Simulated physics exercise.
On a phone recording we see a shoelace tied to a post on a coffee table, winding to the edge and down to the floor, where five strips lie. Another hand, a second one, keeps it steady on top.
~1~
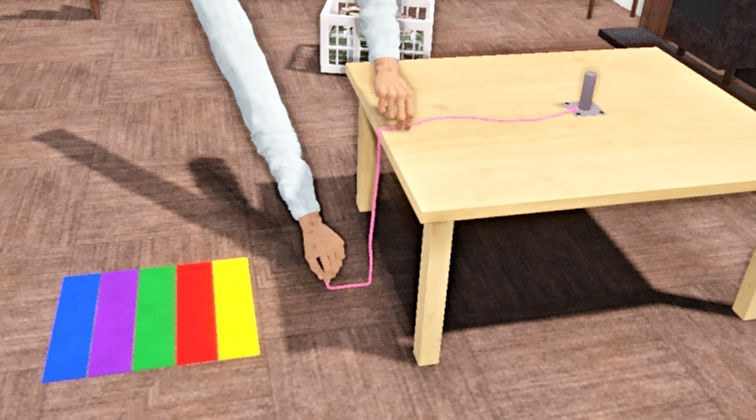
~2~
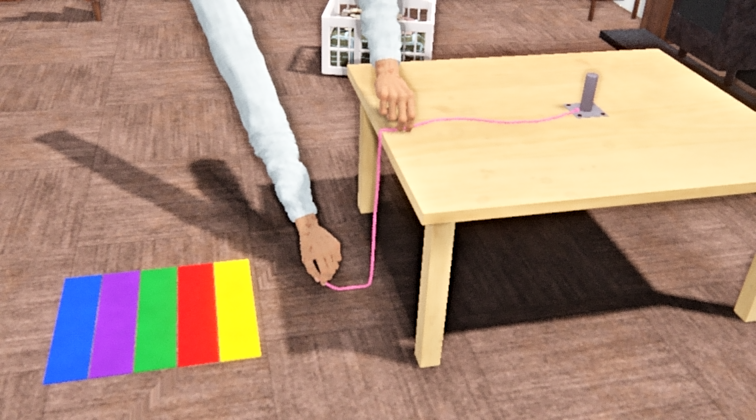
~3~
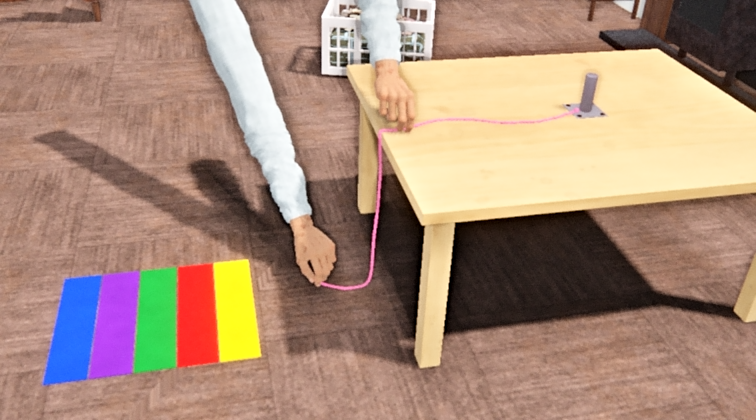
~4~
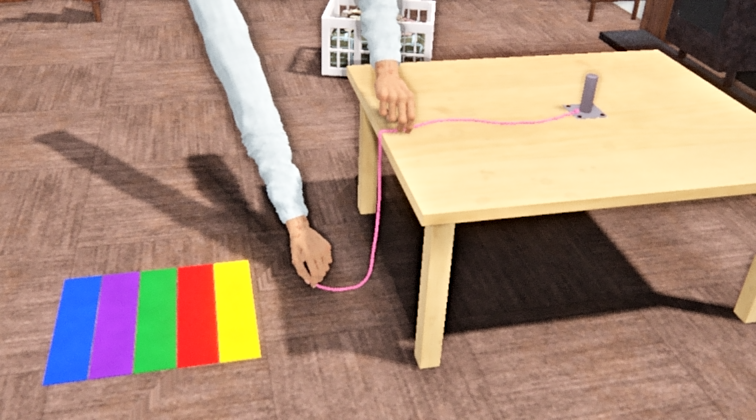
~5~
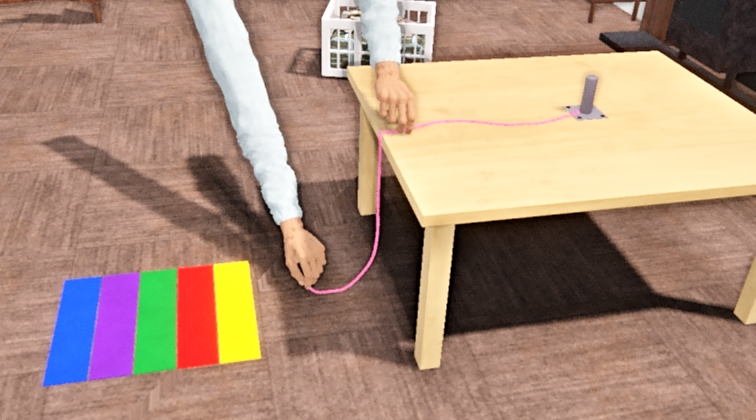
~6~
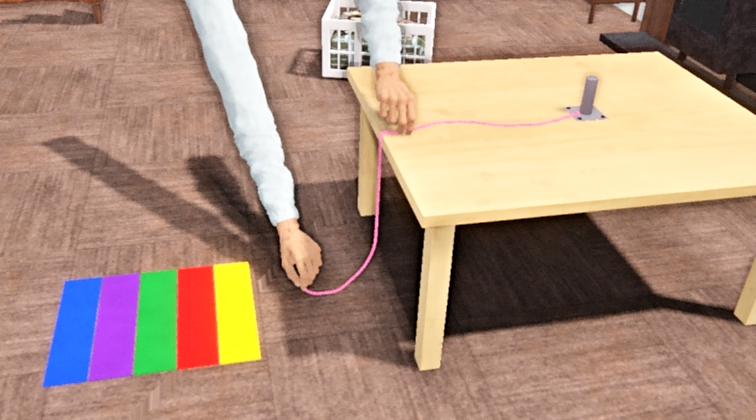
A hand low at the left of a pale wooden table, seen from above at an angle in a room with a brown wood-patterned floor, holds the end of a pink shoelace. The lace runs from a grey post across the tabletop, under another hand at the edge, and down toward blue, purple, green, red and yellow strips at left. The lower hand drifts slightly left, drawing the hanging lace into a wider curve, while the upper hand and camera stay still.
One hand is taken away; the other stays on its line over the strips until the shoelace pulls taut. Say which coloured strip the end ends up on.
It ends up on the red strip.
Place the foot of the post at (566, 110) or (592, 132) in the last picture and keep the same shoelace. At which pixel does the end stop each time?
First try near (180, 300), second try near (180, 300).
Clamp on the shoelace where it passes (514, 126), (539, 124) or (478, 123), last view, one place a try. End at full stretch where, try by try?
Approximately at (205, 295), at (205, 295) and at (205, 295), in that order.
Soon after, end near (260, 290); short of the strips.
After that, end near (221, 294); over yellow.
At the stop, end near (198, 296); over red. It gets as far as the red strip.
